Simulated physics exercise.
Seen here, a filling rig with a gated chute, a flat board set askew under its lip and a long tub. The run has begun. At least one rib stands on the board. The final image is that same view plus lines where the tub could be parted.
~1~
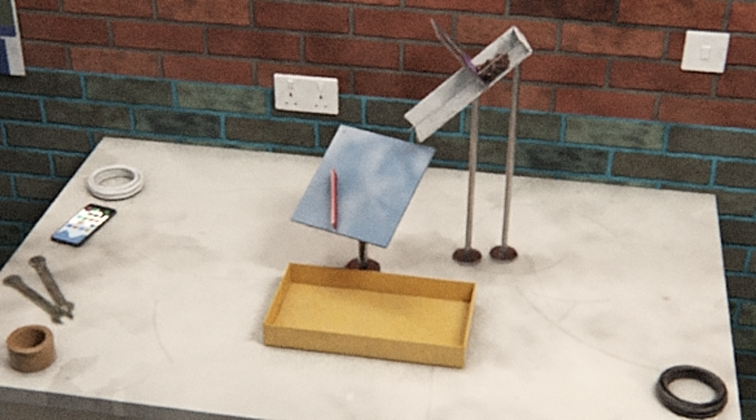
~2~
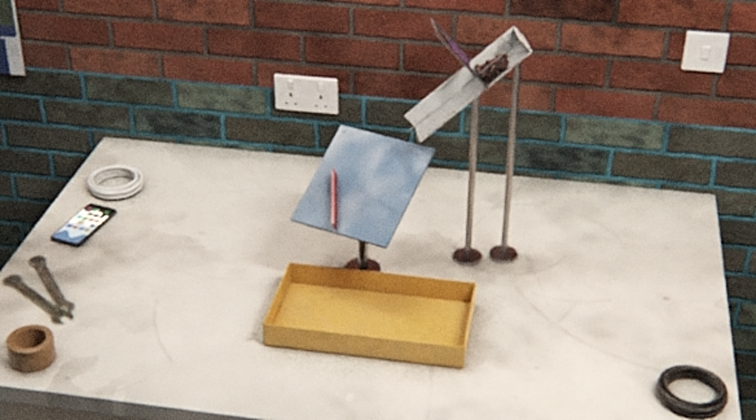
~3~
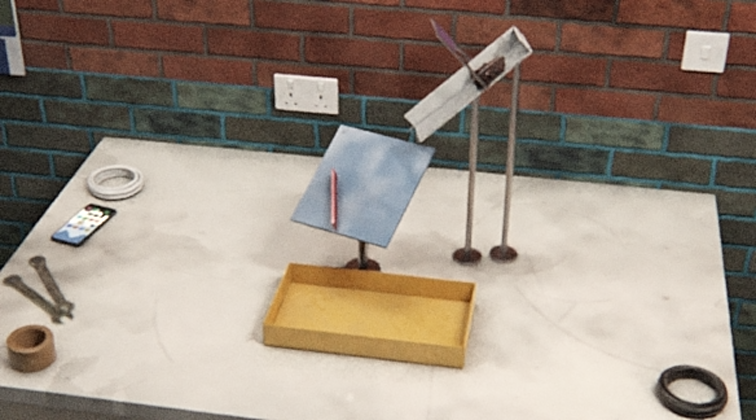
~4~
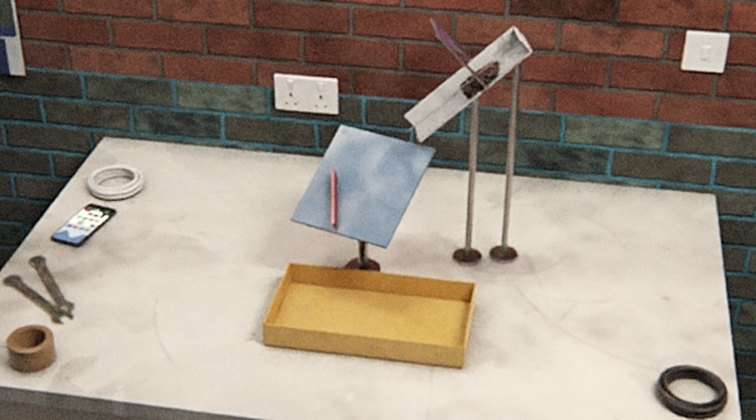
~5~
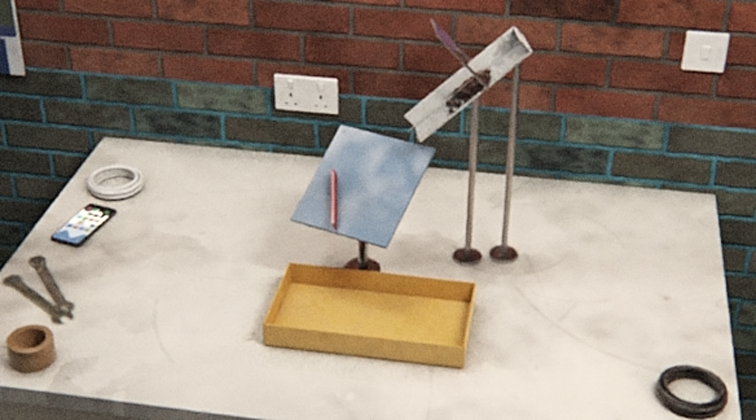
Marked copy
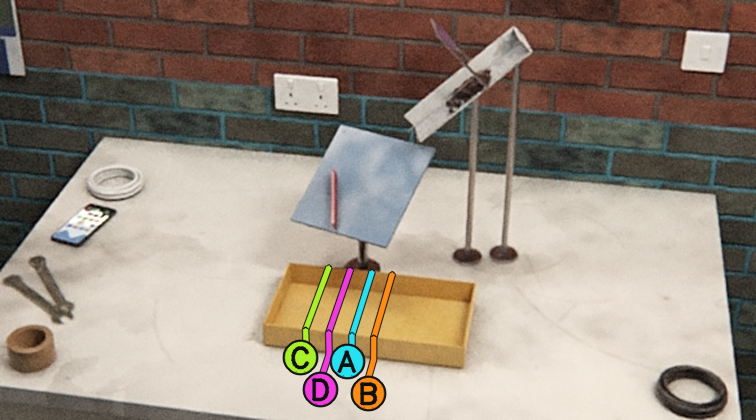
Small dark pieces slide partway down a sloping chute above a tilted blue board.
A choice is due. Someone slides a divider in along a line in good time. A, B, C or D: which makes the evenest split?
The answer is line D.
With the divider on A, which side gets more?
Left.
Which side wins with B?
Left.
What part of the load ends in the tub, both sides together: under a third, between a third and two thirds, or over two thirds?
About that: Over two thirds.
On the marked copy, line A crosses the front rim at (352, 334); line B crosses the front rim at (373, 337); line C crosses the front rim at (305, 329); line D crosses the front rim at (328, 331).
If A is chosen, of what is caught, the whole lot on the left of the divider, none at all on the right.
If B is chosen, of what is caught, the whole lot on the left of the divider, none at all on the right.
If C is chosen, of what is caught, only a few on the left of the divider, all but a few on the right.
If D is chosen, of what is caught, close to two thirds on the left of the divider, close to a third on the right.
